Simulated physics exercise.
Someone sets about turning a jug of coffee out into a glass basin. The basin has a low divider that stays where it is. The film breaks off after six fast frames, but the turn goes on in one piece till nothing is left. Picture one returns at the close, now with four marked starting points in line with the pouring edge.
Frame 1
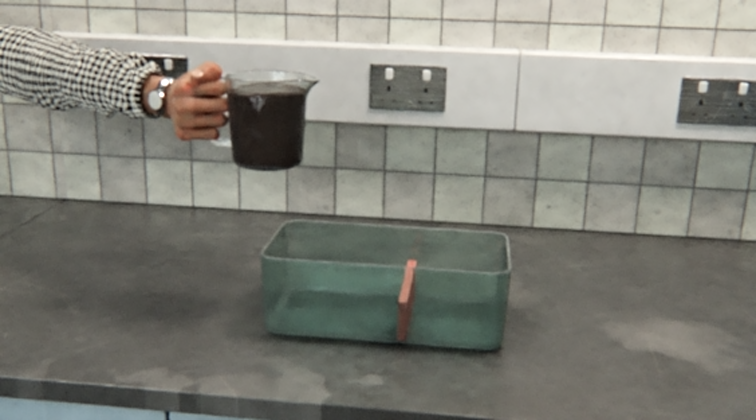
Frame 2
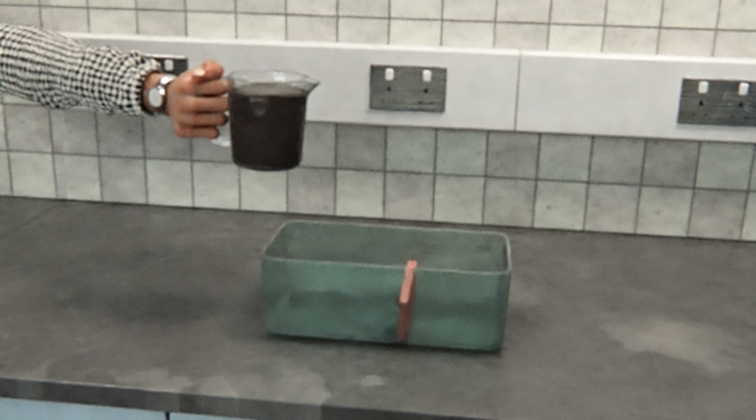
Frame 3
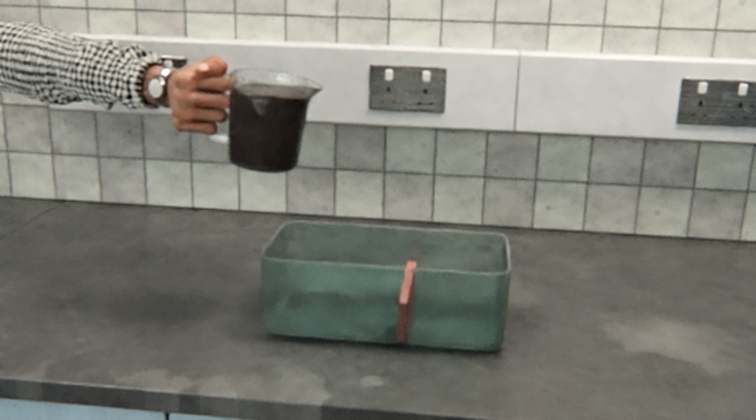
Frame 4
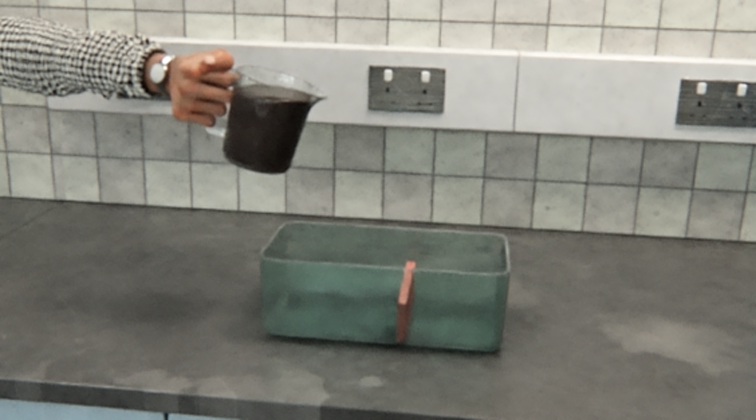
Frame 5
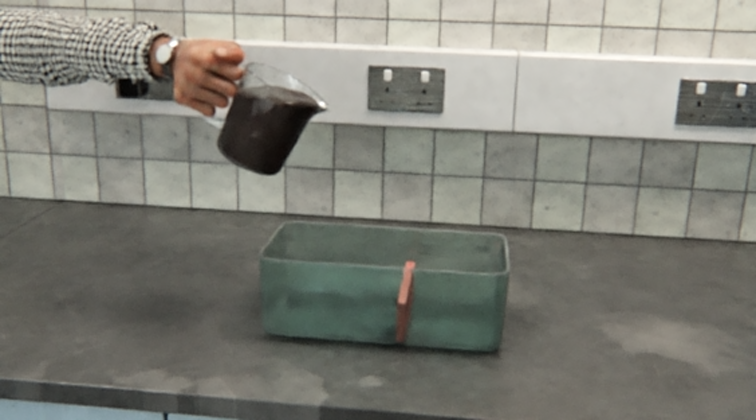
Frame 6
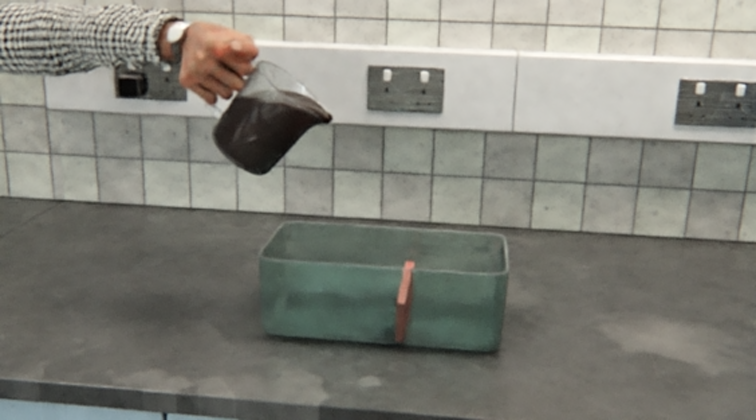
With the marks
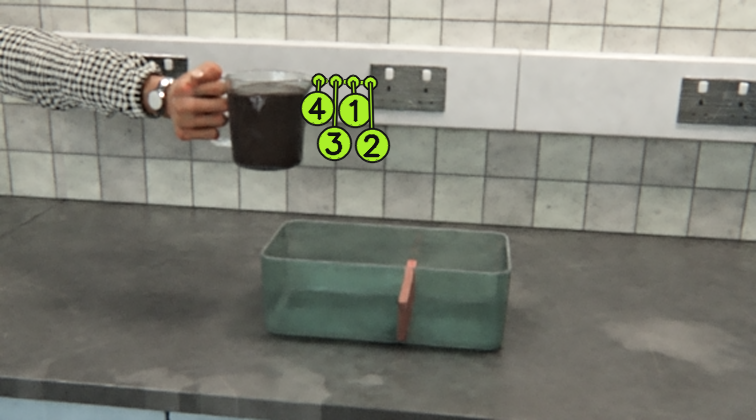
A hand in a black-and-white checked sleeve, wearing a wristwatch, holds a clear glass jug of dark coffee at the upper left, seen from slightly above a grey worktop against pale tiles and wall sockets. Below stands a greenish glass basin with a reddish upright strip right of its middle. The jug stays upright, then tilts steadily rightward until coffee reaches its lip, while the basin stays still.
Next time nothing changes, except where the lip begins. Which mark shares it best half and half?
Place 2.
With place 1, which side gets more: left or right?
The left side.
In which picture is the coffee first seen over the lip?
Picture 6.
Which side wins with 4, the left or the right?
The left one.
On the marked copy, 1 at (353, 82); 2 at (370, 83); 3 at (336, 81); 4 at (318, 80).
For place 1, about 77 % ends left of the wall and 15 % right of it; 8 % is lost outside.
For place 2, about 50 % ends left of the wall and 46 % right of it; 4 % is lost outside.
For place 3, about 86 % ends left of the wall and 4 % right of it; 11 % is lost outside.
For place 4, about 89 % ends left of the wall and 3 % right of it; 8 % is lost outside.
